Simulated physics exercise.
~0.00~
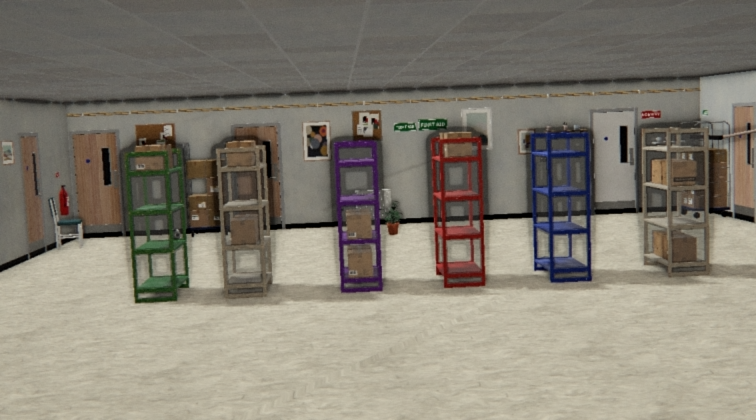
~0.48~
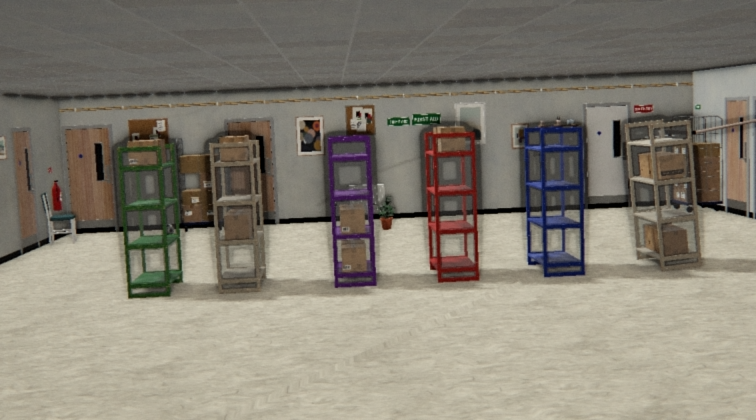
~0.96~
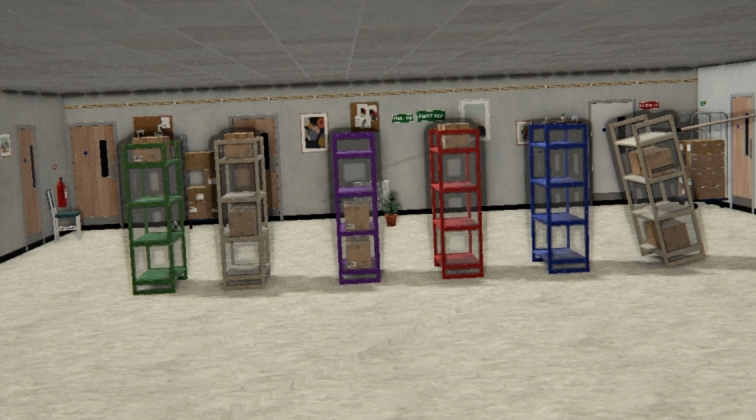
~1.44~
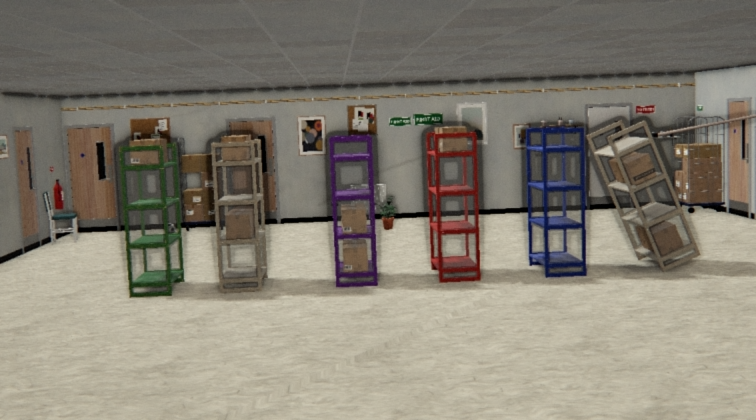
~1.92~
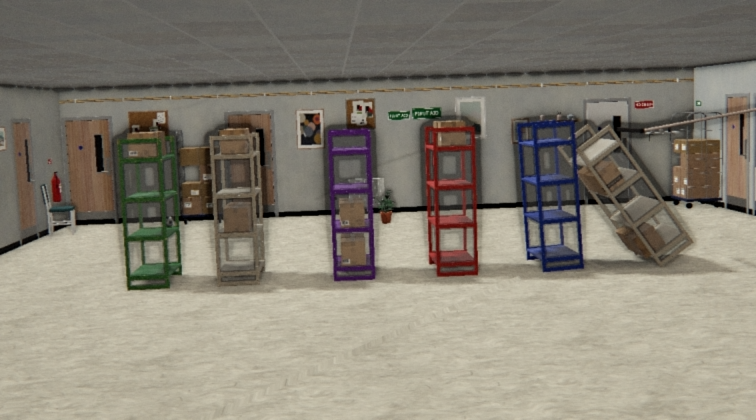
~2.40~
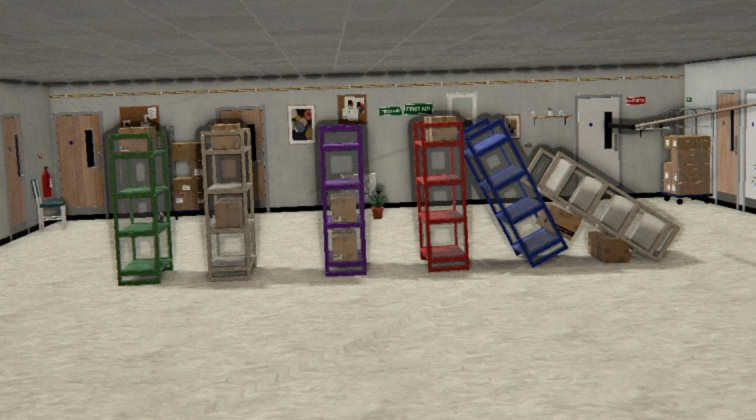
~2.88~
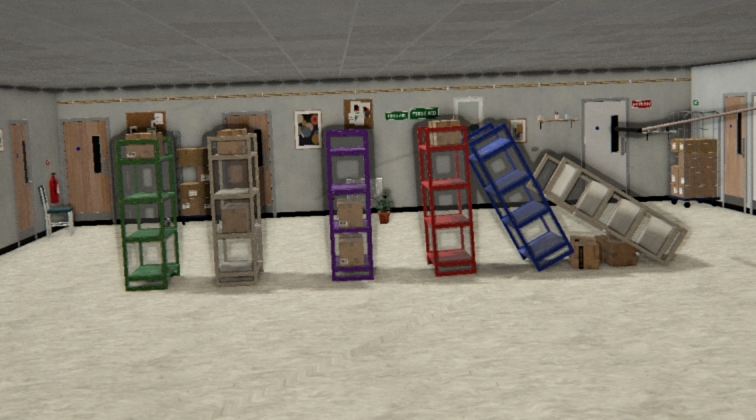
A pole tips the rightmost rack into the blue one, which leans against the upright red rack.
